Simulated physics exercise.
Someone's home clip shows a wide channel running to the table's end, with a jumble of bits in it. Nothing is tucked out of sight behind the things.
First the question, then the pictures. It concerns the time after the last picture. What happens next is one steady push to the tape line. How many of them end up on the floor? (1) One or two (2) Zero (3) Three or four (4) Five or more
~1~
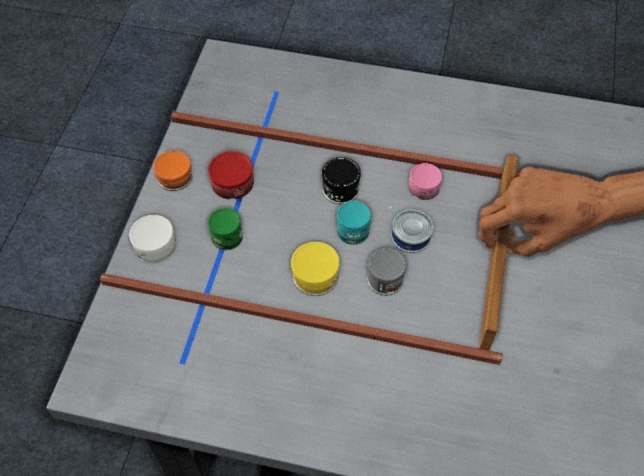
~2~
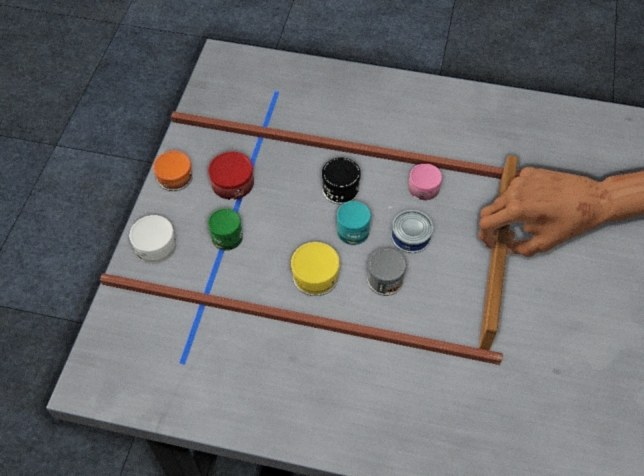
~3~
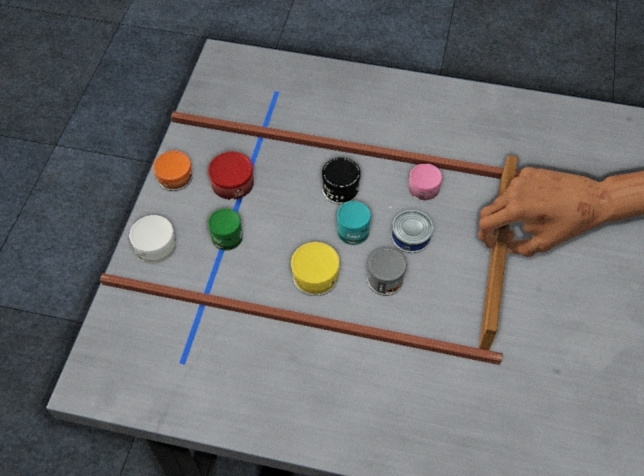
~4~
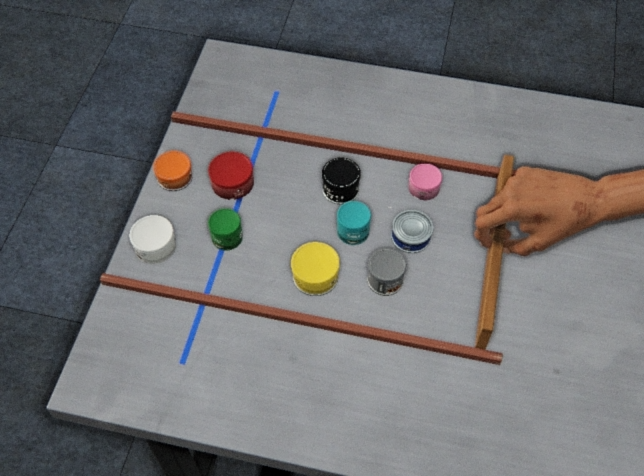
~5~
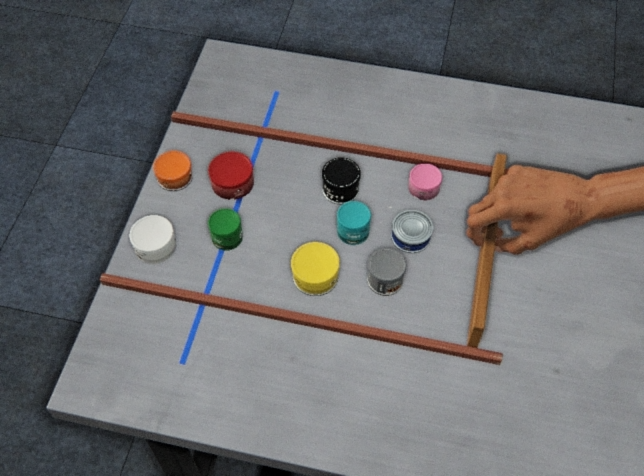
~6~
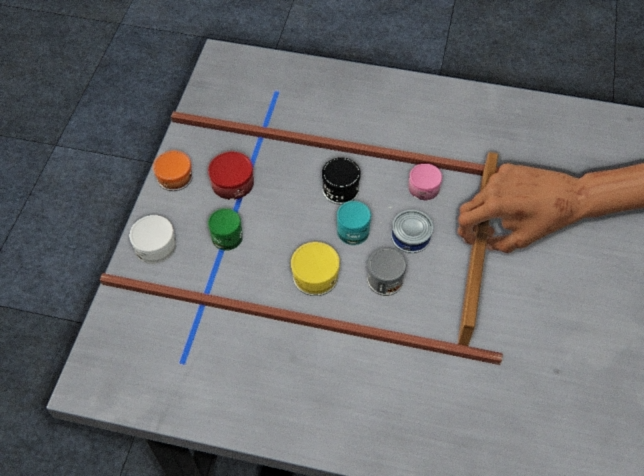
Option 2: Zero.
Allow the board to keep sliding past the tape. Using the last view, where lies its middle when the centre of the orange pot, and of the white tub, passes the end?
Approx. (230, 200) for the first, approx. (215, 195) for the second.
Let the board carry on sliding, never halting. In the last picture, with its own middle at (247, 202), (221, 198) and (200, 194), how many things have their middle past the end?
0; 1; 2.
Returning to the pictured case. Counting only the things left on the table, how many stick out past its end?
The total would be 2.
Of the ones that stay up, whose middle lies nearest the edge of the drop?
The orange pot finishes nearest.
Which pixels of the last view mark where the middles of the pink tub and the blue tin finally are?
(242, 141) and (219, 197).
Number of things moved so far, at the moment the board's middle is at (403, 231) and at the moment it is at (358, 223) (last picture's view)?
At first I count 4, and then 6.
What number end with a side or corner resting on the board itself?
Well, it touches 4.
Soon after, none off yet; orange pot at rest near (174, 171); white tub at rest near (154, 240); red tub at rest near (232, 176).
At rest, the number that fall off is zero.
